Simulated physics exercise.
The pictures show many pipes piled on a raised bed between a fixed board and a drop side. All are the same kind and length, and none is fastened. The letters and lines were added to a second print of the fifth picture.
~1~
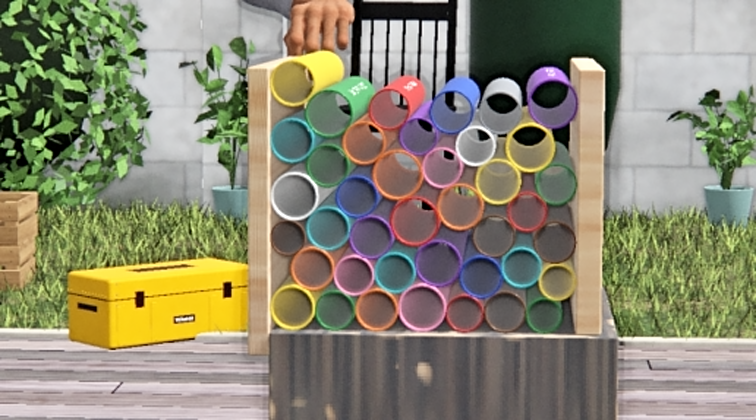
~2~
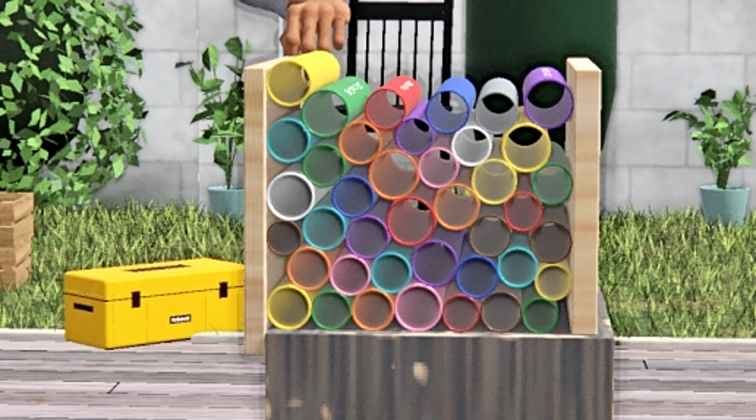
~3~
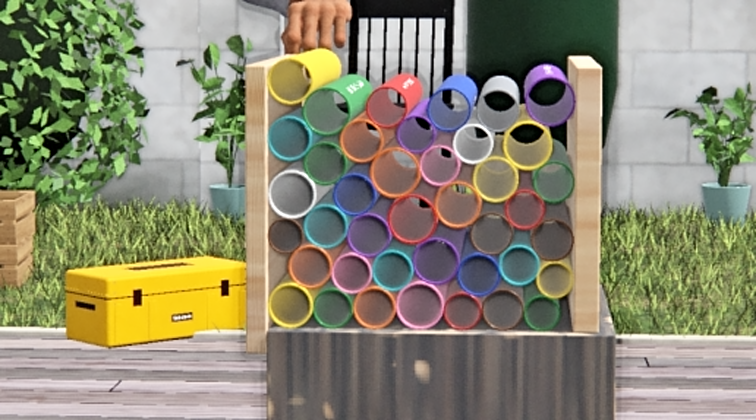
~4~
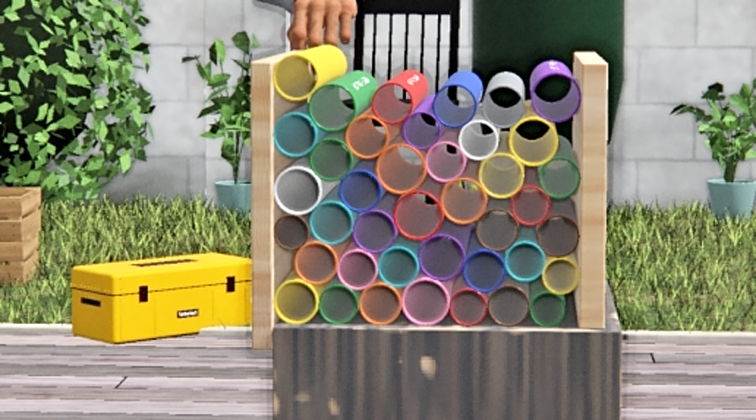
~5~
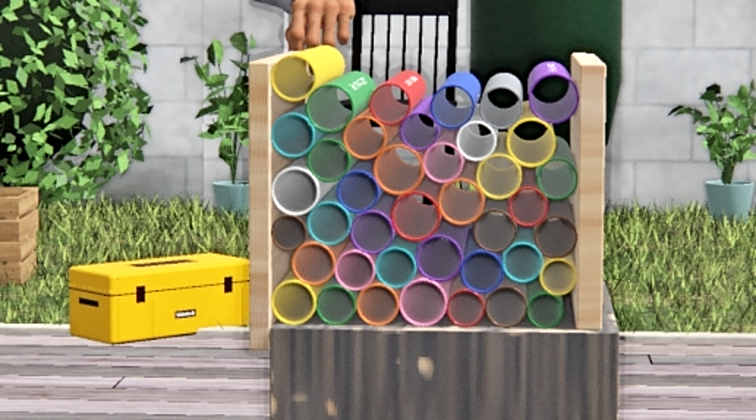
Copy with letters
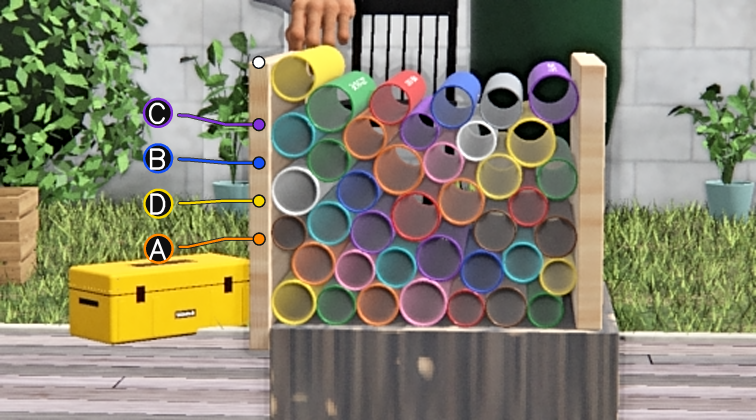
We see colourful pipes of the same kind stacked between two wooden side boards on a grey block, beside a yellow toolbox, with a hand above the upper left; the view shifts slightly while the pipes show little or no movement.
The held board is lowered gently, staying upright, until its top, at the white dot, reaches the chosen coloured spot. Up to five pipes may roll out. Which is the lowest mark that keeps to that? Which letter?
Slide it to D.
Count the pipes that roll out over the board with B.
With B, one.
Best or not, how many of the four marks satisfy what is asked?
Three of them.
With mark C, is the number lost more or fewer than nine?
Fewer than nine.
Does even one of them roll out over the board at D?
At D: Yes.
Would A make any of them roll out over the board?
Yes.
On the marked copy, A at (259, 239); B at (259, 163); C at (259, 125); D at (259, 201); the white dot at (259, 63).
With D. Early on, top of the board (271, 128).
Further on, top of the board (271, 200).
At the end, top of the board (271, 200), three out over the board.
As for the rest, A more than five out over the board; B one out over the board; C none out over the board.
